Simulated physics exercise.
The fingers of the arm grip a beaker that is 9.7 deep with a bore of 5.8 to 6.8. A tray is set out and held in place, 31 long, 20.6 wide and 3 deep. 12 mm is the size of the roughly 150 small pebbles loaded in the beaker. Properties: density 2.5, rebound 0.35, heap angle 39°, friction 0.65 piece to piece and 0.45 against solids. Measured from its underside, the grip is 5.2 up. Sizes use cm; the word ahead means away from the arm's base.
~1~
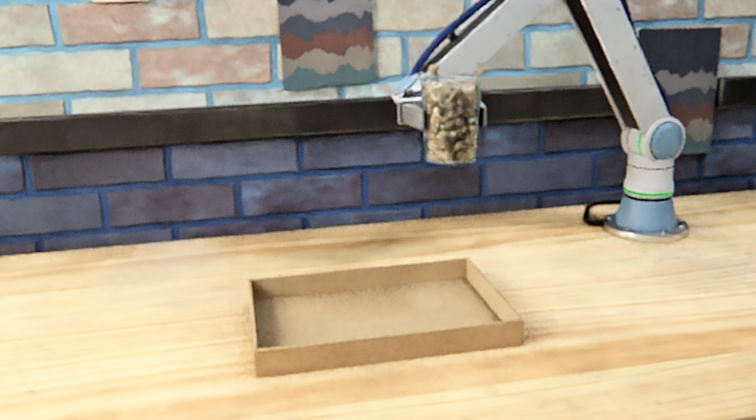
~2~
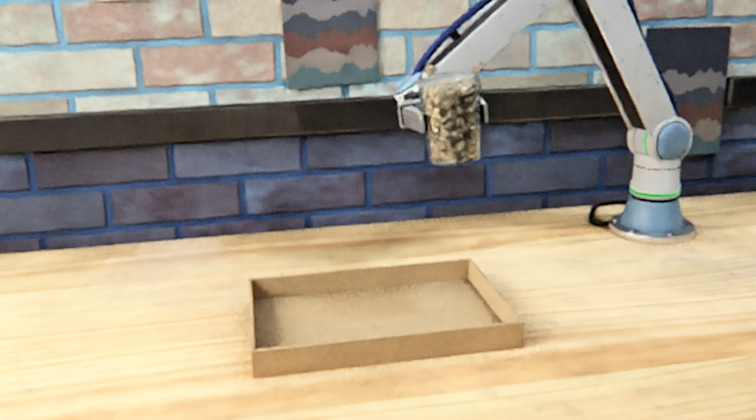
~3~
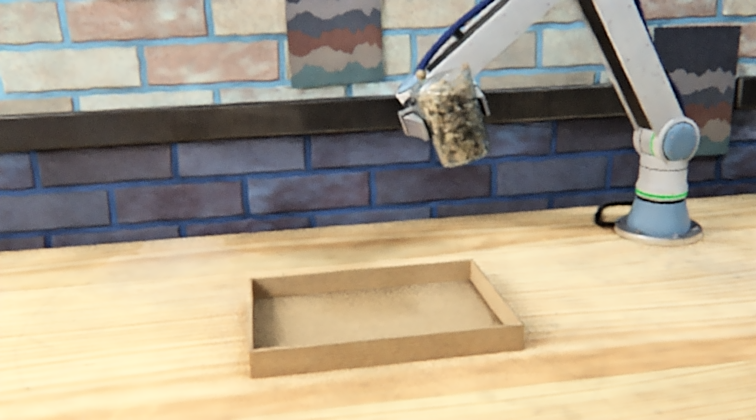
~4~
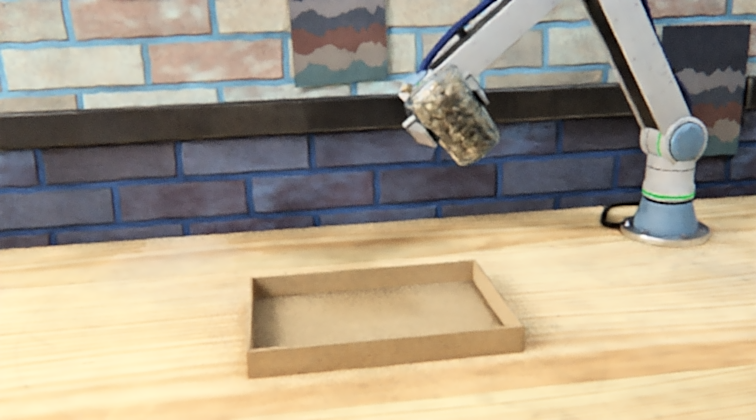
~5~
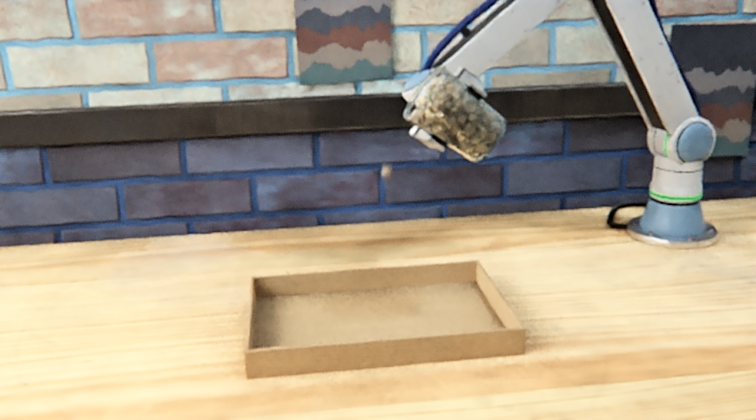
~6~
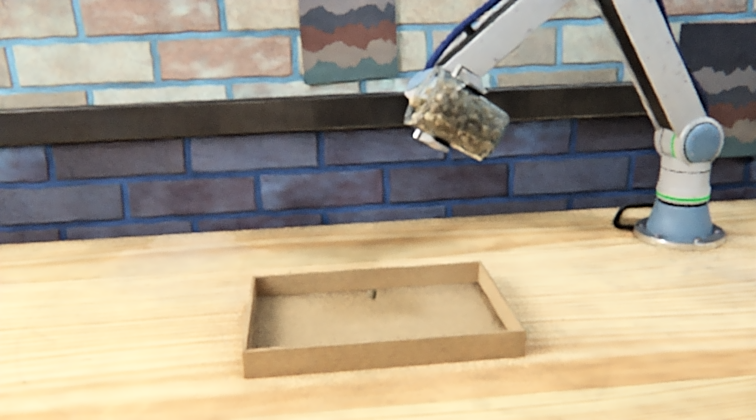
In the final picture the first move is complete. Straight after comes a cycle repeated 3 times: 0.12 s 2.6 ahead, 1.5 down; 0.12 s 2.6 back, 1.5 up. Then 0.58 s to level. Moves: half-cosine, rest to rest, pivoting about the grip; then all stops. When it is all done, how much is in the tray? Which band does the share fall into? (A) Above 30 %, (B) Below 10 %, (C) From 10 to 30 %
Option B: Below 10 %.
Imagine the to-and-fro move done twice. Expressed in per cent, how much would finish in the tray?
5 per cent.
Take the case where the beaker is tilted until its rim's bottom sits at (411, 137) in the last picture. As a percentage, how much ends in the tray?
About 20 per cent.
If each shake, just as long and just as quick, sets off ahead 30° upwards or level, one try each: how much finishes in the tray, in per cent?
Near 15 and 10 percent respectively.
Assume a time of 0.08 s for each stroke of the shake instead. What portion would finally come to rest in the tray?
Roughly 10 percent would.
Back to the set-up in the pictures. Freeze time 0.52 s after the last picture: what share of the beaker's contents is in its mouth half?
Close to 50 in a hundred.
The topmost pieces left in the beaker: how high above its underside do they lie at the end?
Height at rest: Approx. 10.0 cm.
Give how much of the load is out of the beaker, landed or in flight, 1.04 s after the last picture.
By then about 5 % is out.
Then, 0.52 s after the last picture, tilted 57° forward, highest piece 29 above the table; 143 in the beaker, 4 in the tray, 2 in flight or on a rim.
Then, 1.04 s after the last picture, tilted 24° forward, highest piece 30 above the table; 142 in the beaker, 7 in the tray.
Then, 1.50 s after the last picture, level, highest piece 31 above the table; 142 in the beaker, 7 in the tray.
Then, 2.55 s after the last picture, level, highest piece 31 above the table; 142 in the beaker, 7 in the tray.
Final count, 142 in the beaker, 7 in the tray. That is 5 % in the tray.
